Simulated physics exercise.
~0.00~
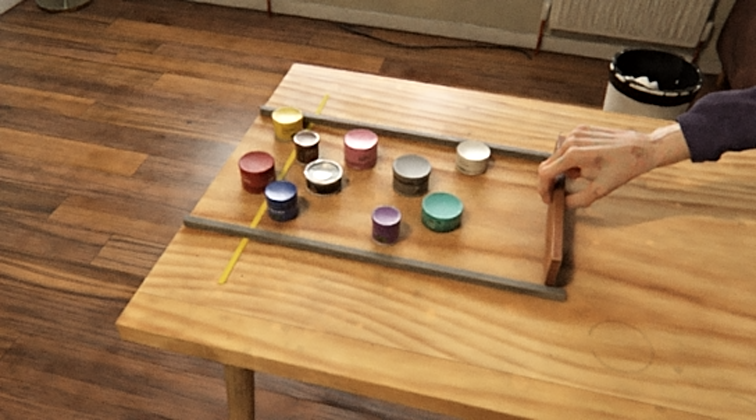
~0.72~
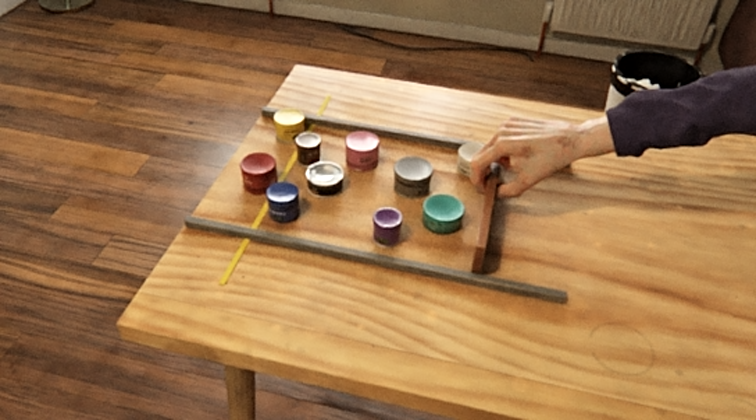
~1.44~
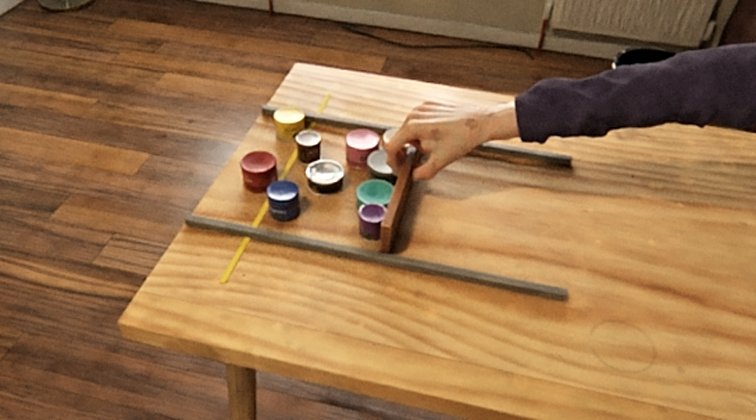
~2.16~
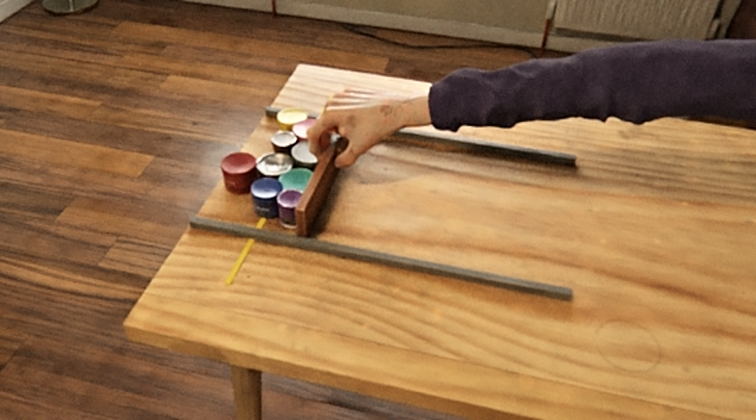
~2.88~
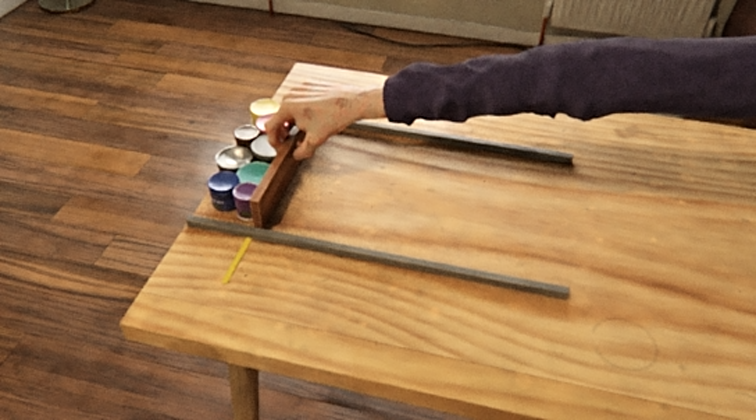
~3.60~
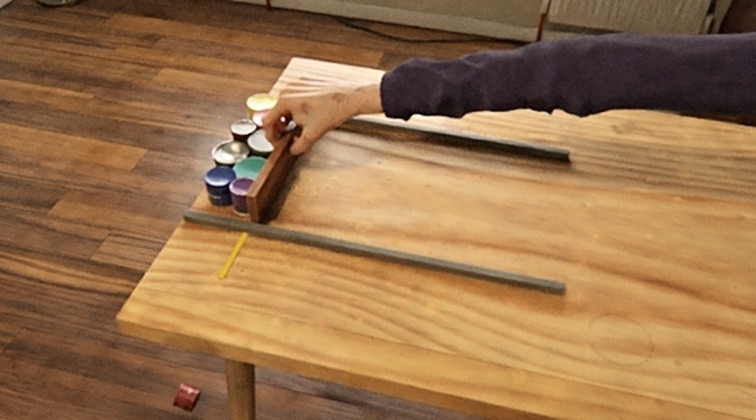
On a wooden table, a hand slid an upright wooden board left between two dark rails, gathering scattered little tubs of paint into a tight cluster and pushing them toward the table's end, until the red tub dropped off onto the floor and the others stayed on.
